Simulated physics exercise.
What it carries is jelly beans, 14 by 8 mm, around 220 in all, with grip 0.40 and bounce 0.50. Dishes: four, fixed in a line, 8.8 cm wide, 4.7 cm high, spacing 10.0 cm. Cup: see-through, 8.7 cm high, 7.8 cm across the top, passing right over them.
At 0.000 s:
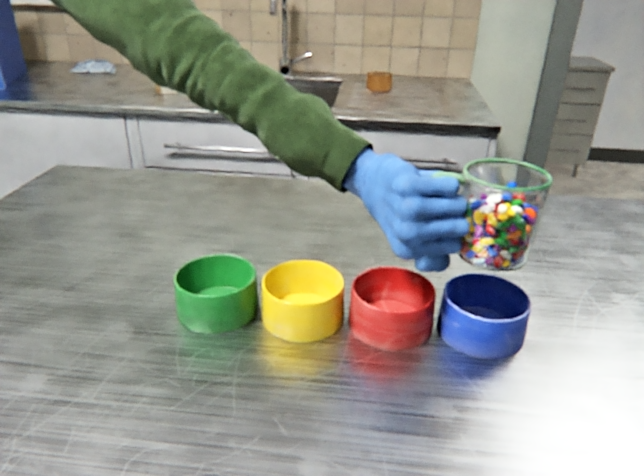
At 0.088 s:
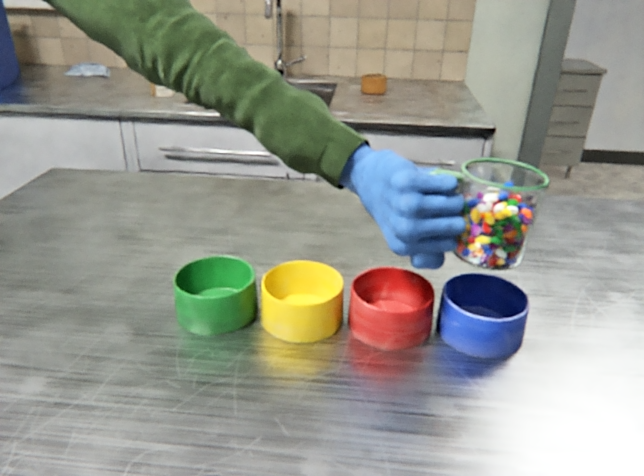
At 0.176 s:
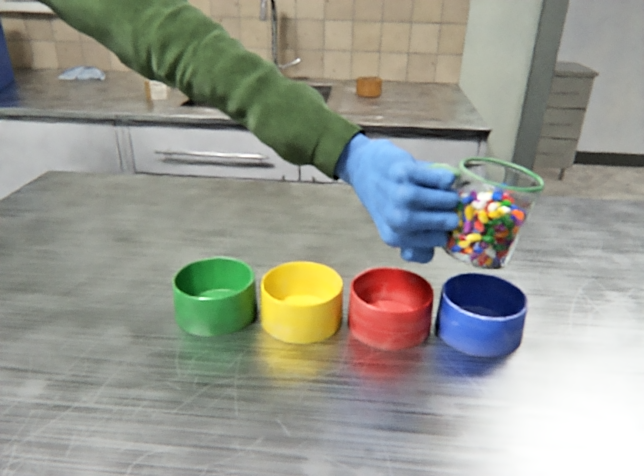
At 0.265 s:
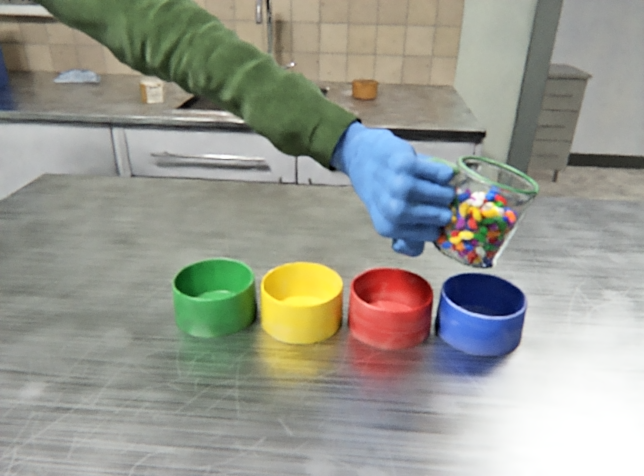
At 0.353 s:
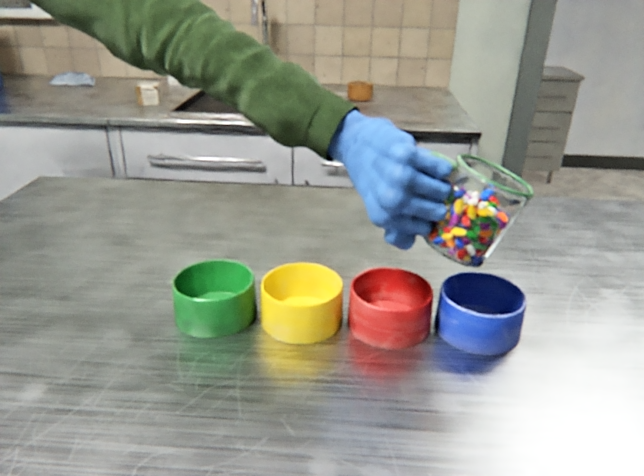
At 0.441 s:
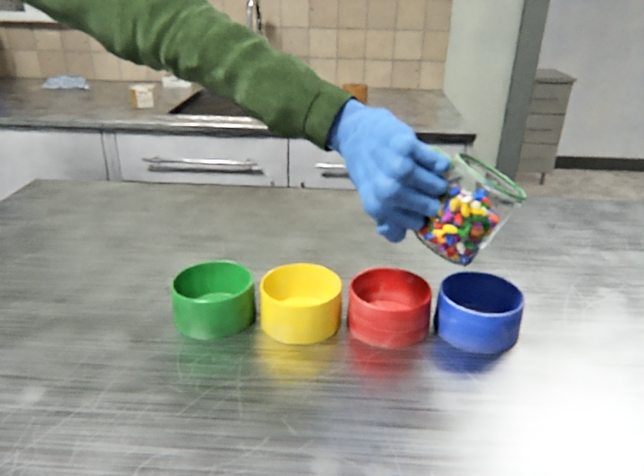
On a brushed metal table in a kitchen-like room, green, yellow, red and blue dishes sit in a row. A blue-gloved hand in a green sleeve holds a clear cup of colourful pieces above the blue dish, upright at first, then tilts it steadily rightward while shifting slightly left.
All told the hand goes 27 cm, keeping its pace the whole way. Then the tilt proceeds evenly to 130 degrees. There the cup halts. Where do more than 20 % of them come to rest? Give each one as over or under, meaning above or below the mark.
Red: Over, blue: Under, green: Under, yellow: Under, counter: Under.
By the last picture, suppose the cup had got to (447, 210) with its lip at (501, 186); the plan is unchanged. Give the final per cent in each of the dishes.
Kept per dish: Red = 0, blue = 0, green = 0, yellow = 90.
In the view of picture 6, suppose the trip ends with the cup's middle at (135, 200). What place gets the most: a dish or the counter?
The winner: Red.
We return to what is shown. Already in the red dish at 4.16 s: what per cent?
Share at that time: Approx. 80 per cent.
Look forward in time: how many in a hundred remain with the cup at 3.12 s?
I'd put it at roughly 0 per cent.
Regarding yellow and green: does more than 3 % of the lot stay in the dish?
For yellow, it does not; for green, it does not.
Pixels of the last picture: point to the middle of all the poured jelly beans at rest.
Approximately (397, 310) in the last picture.
Then, at 2.05 s, tilt 130 degrees; cup holds 0 %, red 80 %, blue 5 %.
After 3.12 s, tilt 130 degrees; cup holds 0 %, red 80 %, blue 5 %.
Then, at 4.16 s, tilt 130 degrees; cup holds 0 %, red 80 %, blue 5 %.
In the end, at 4.5 s, red 80 %, blue 5 %, green 0 %, yellow 0 %, counter 10 %.
